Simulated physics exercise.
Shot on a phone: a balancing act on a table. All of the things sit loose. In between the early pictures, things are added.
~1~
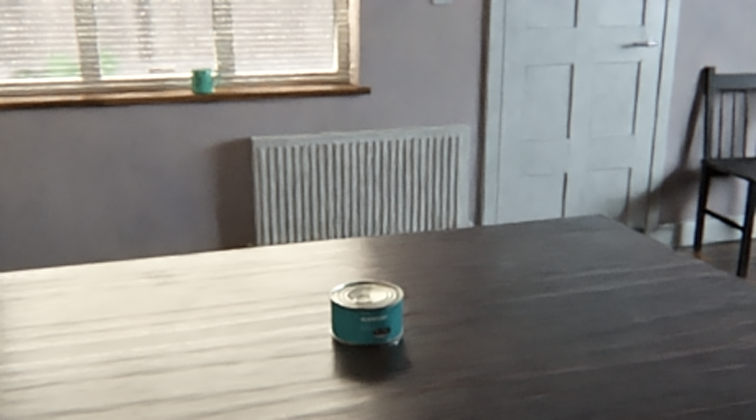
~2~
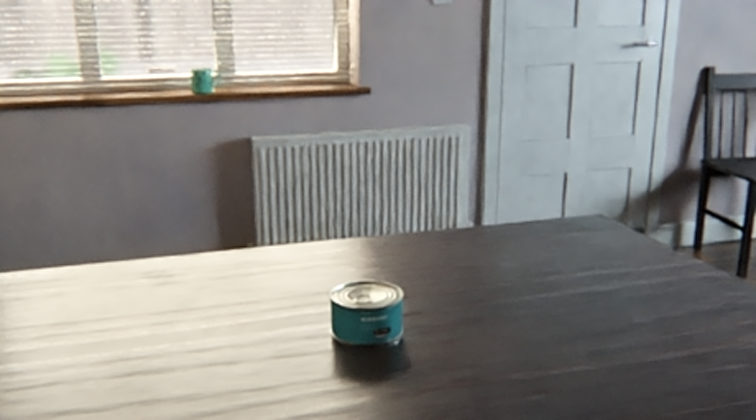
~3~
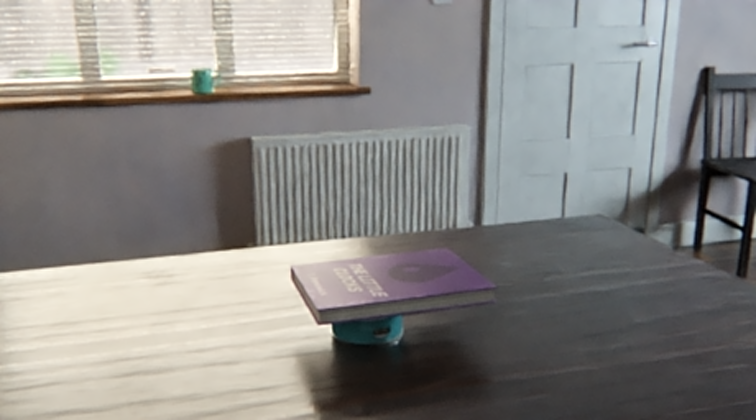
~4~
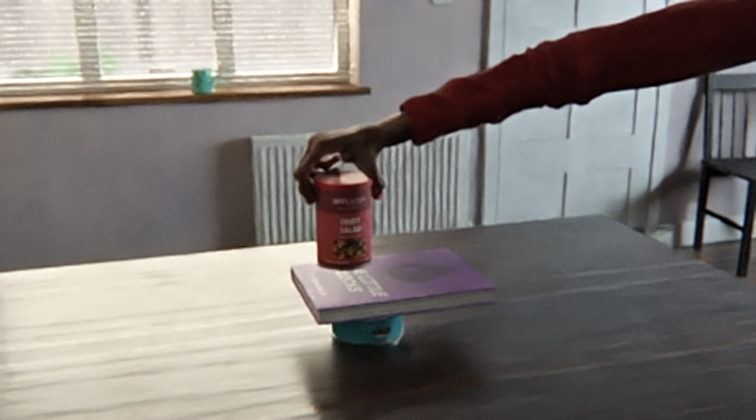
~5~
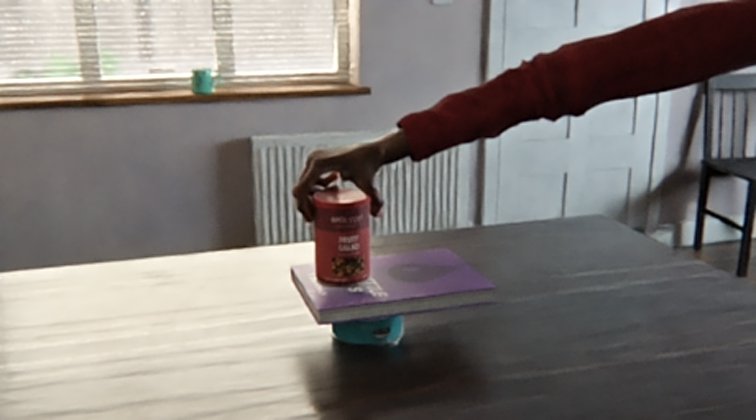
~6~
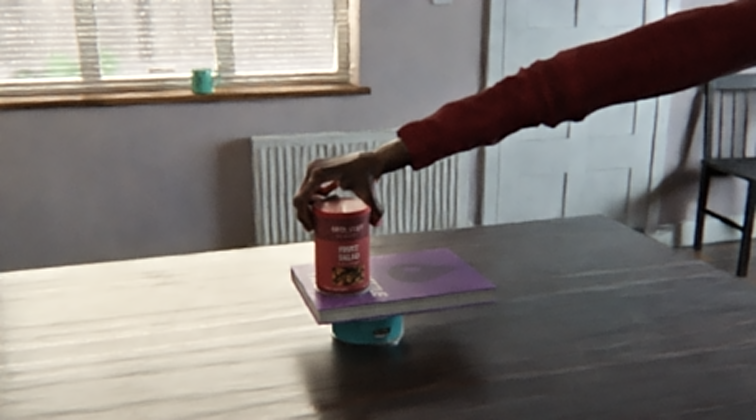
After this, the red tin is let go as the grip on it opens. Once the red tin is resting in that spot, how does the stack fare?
The stack stays together.
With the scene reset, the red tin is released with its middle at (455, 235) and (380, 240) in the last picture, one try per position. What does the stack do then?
The first time it tumbles down, but the second time it stays in place.
Then, 0.20 s on from there, no change.
Then, 0.60 s on from there, red tin resting near (342, 248).
In the end, all 3 unmoved. At the end, from the last picture's camera, red tin near (342, 248). The stack holds.
